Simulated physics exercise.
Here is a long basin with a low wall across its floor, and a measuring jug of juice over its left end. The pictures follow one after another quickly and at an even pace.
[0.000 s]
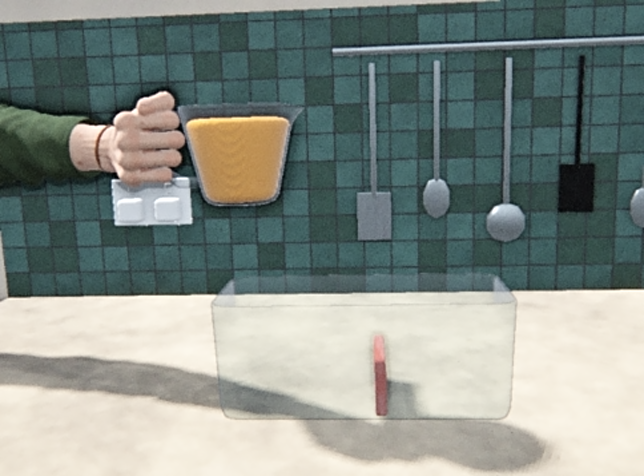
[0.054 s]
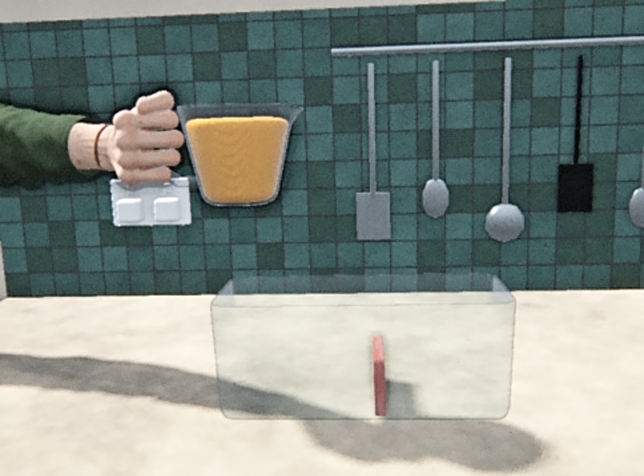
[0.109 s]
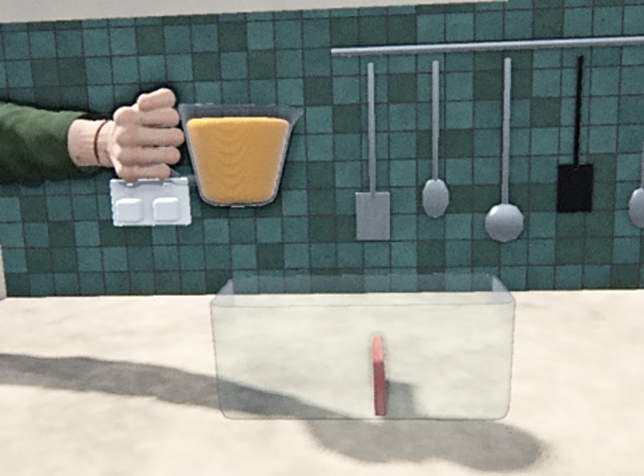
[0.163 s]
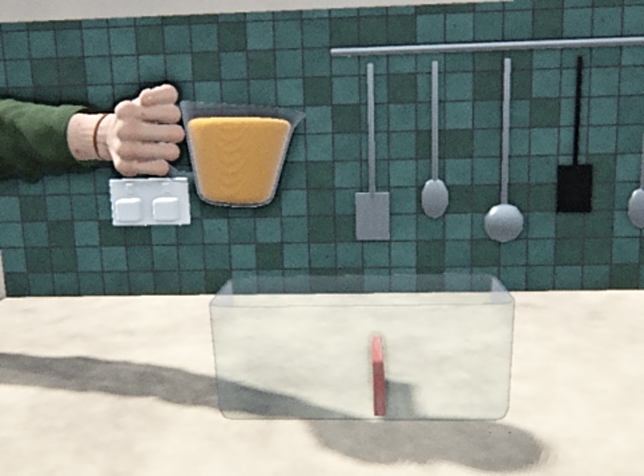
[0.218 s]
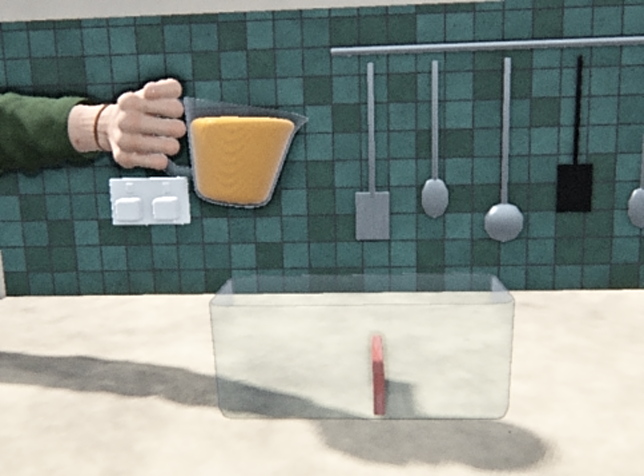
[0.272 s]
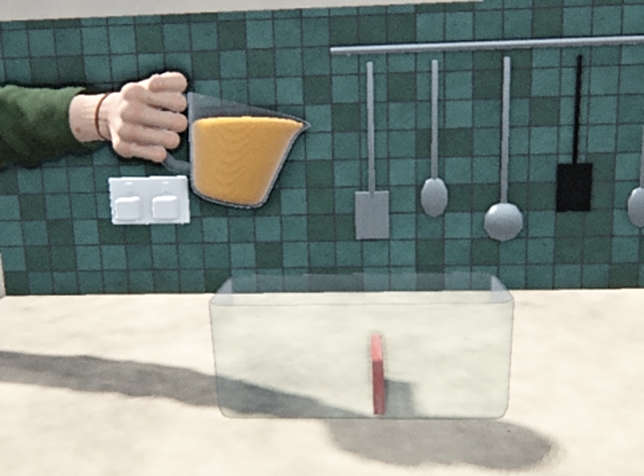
A hand tilts a jug of orange juice slightly rightward above a clear basin.
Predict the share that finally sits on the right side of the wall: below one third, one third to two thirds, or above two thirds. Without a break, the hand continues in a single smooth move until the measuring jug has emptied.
At least a third, at most two thirds.
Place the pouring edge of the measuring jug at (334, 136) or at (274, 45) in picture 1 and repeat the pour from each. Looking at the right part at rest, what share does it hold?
Try one: 80 %; try two: 20 %.
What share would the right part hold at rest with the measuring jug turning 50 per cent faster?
I'd put it at some 35 percent.
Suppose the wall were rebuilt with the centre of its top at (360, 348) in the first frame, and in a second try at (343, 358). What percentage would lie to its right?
Estimated: 75 % first, 95 % second.
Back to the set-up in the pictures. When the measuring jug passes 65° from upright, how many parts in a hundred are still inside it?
My estimate is close to 65 percent remaining.
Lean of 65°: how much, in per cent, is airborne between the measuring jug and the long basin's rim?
I'd put it at roughly 25 percent of it.
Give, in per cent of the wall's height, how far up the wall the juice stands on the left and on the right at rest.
The left comes to 30 % and the right to 40 %.
A moment on, the measuring jug is tipped part way and 65 per cent is still to pour, 3 is left of the wall and 7 right of it.
Next, the measuring jug is tipped on its side and 16 per cent is still to pour, 25 is left of the wall and 41 right of it.
Then the measuring jug is tipped on its side and 1 per cent is still to pour, 51 is left of the wall and 45 right of it.
Later the measuring jug is tipped on its side and 0 per cent is still to pour, 53 is left of the wall and 45 right of it.
Finally, 53 per cent lies left of the wall, 45 right of it and 1 outside.
